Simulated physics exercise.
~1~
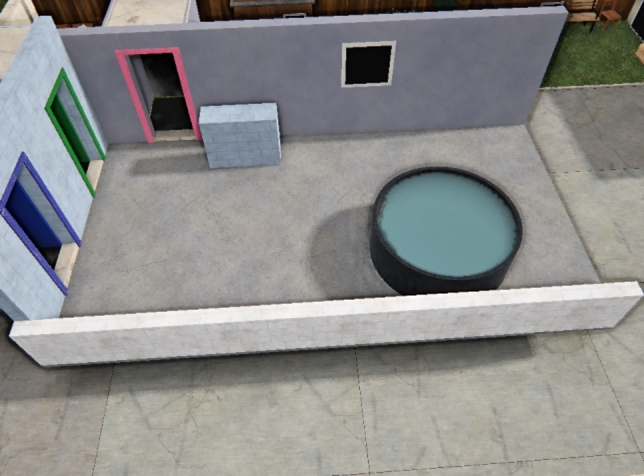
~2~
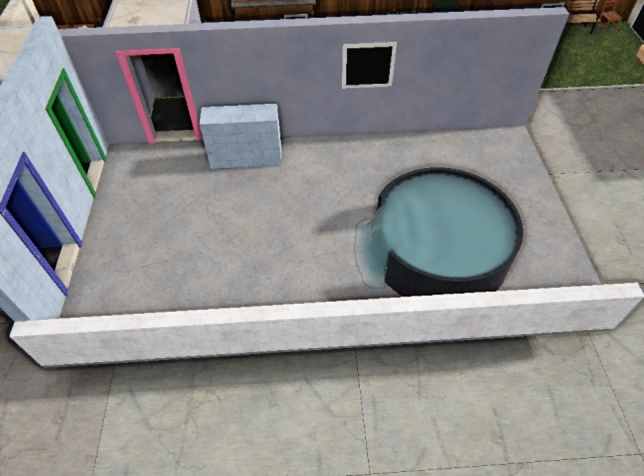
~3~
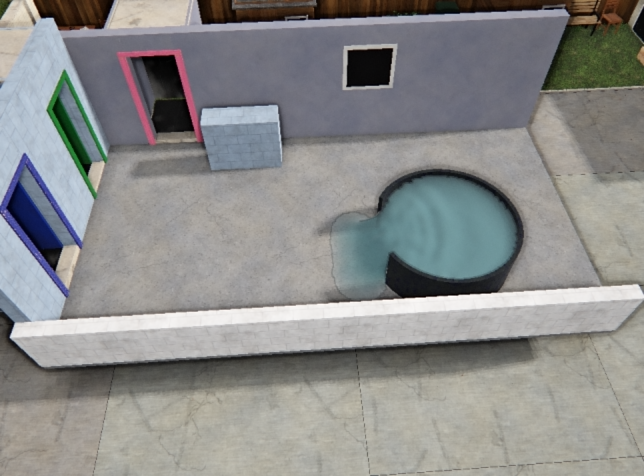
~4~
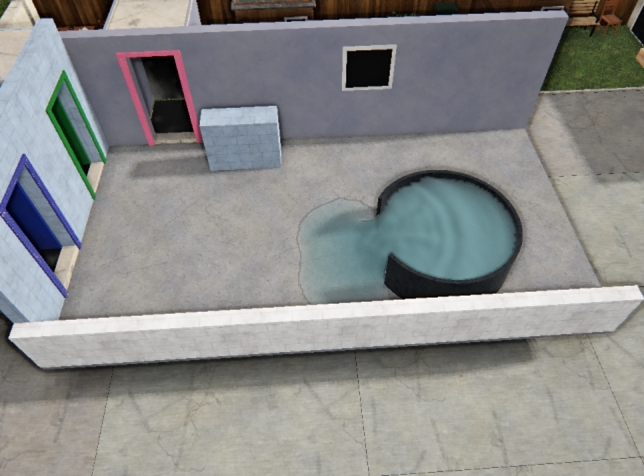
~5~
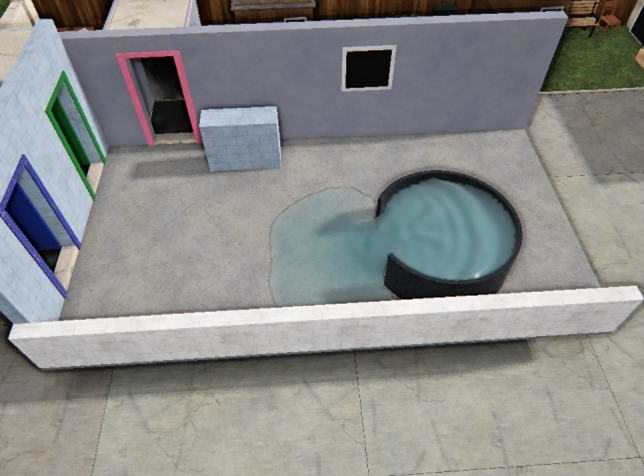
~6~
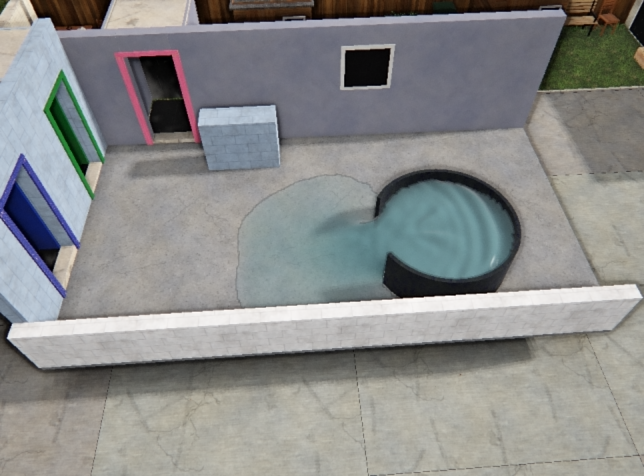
Teal water pouring from a gap in a round dark-walled pool and spreading leftward across a grey walled yard, seen from above.
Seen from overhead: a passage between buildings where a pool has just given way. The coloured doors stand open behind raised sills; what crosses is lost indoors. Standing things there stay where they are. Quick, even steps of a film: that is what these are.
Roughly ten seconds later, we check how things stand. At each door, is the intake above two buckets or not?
The green door passes two buckets; the pink door passes two buckets; the blue door passes two buckets.
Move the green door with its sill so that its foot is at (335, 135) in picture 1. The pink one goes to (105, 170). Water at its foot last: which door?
Answer: The green one.
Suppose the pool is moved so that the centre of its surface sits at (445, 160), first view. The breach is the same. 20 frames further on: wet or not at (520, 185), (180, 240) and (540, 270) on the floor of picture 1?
I'd say still dry for the first, swamped for the second and still dry for the third.
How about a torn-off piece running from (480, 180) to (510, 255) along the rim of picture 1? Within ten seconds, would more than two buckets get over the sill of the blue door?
Result: Blue door remains beneath it.
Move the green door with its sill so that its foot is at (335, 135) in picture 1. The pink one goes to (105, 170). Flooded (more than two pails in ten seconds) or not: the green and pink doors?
Result - green door does not reach it, pink door crosses the line.
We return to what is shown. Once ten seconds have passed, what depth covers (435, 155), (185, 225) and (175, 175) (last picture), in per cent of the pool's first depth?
The depth comes out near 6, 10 and 12 per cent.
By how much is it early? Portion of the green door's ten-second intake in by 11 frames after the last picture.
Estimate: Roughly 0 %.
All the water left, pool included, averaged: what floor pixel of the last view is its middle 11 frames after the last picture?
About (327, 253) in the last view.
A moment on, water covers 45 % of the floor; the green door not reached, the pink door not reached, the blue door not reached.
Next, water covers 55 % of the floor; the green door wet at the sill, nothing in, the pink door not reached, the blue door under two buckets in.
Then, water covers 65 % of the floor; the green door far over two buckets in, the pink door wet at the sill, nothing in, the blue door over two buckets in.
Later, water covers 65 % of the floor; the green door far over two buckets in, the pink door over two buckets in, the blue door far over two buckets in.
In the end, water covers 90 % of the floor; the green door far over two buckets in, the pink door far over two buckets in, the blue door far over two buckets in.
